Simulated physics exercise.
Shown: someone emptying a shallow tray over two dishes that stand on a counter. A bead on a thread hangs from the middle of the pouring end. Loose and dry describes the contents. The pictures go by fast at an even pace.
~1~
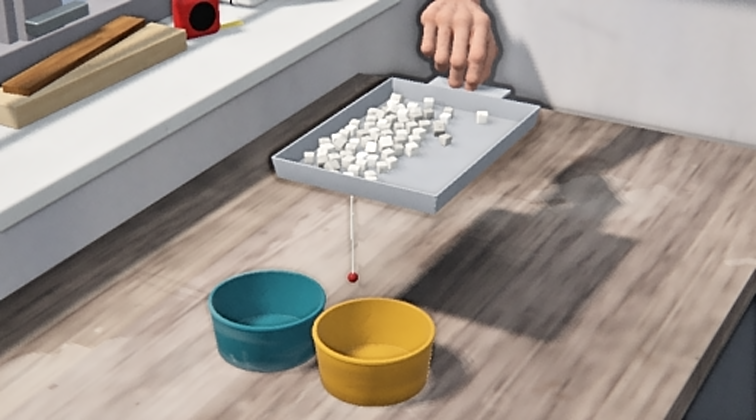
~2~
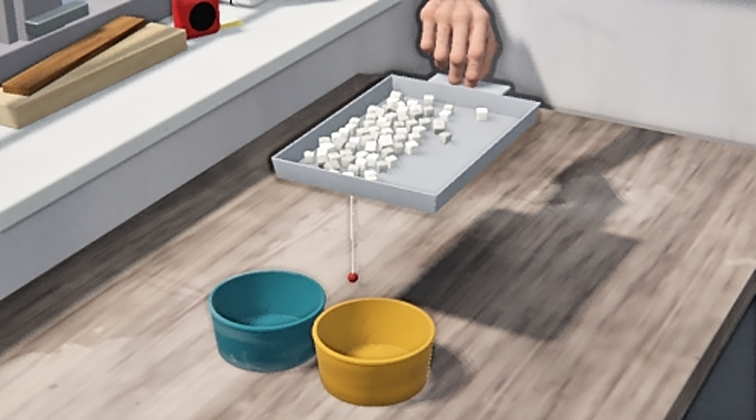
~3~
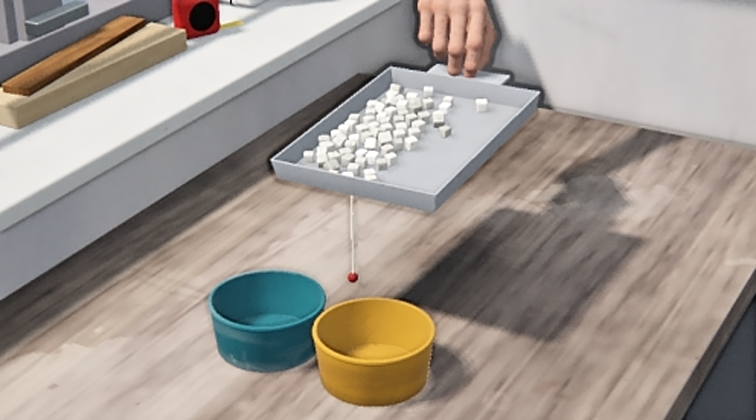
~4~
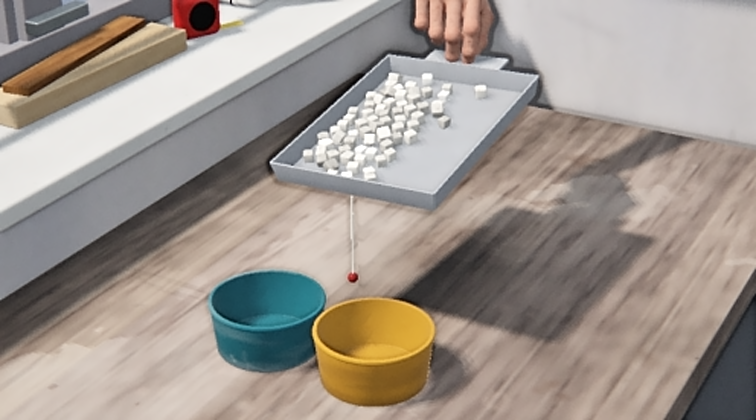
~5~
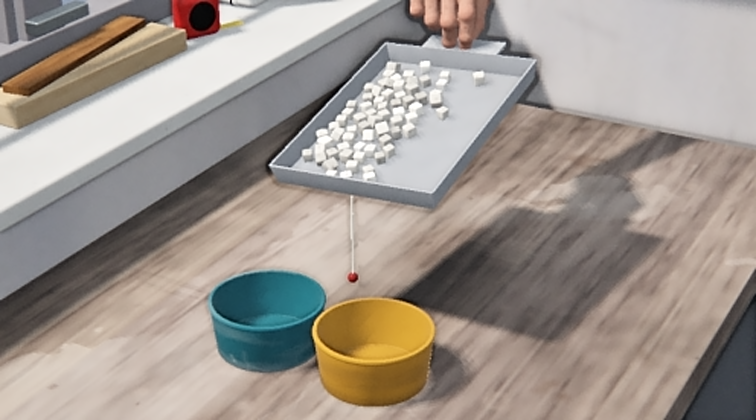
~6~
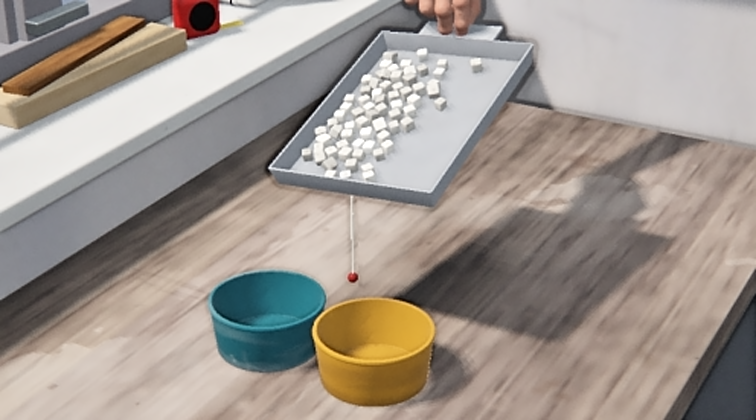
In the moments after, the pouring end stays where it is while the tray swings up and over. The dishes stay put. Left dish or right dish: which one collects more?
The left one.
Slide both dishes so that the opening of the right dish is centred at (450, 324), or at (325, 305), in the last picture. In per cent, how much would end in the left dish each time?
Close to 20 in a hundred, then close to 30 in a hundred.
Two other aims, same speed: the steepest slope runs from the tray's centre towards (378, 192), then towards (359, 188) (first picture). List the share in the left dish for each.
First case about 10 percent; second case about 40 percent.
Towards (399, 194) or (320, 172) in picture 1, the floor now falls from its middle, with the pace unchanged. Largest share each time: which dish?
Results - the dish on the right side first, the dish on the left side second.
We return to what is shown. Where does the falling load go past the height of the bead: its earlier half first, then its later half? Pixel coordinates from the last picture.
I'd say close to (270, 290) at first and close to (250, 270) later on.
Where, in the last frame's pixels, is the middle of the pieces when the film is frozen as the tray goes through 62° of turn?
Load centre: Approx. (324, 140).
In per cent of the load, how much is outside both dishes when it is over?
30 per cent.
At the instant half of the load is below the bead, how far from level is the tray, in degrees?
That would be about 120 degrees from level.
Soon, tray tipped steeply; all on the tray.
A while on, tray tipped past a quarter turn; nearly all on the tray; a stray few in the right dish.
Towards the end, tray tipped past a quarter turn; a small part in the right dish; about two thirds in the left dish; about a third outside both.
Finally, tray tipped past a quarter turn; a small part in the right dish; about two thirds in the left dish; about a third outside both.
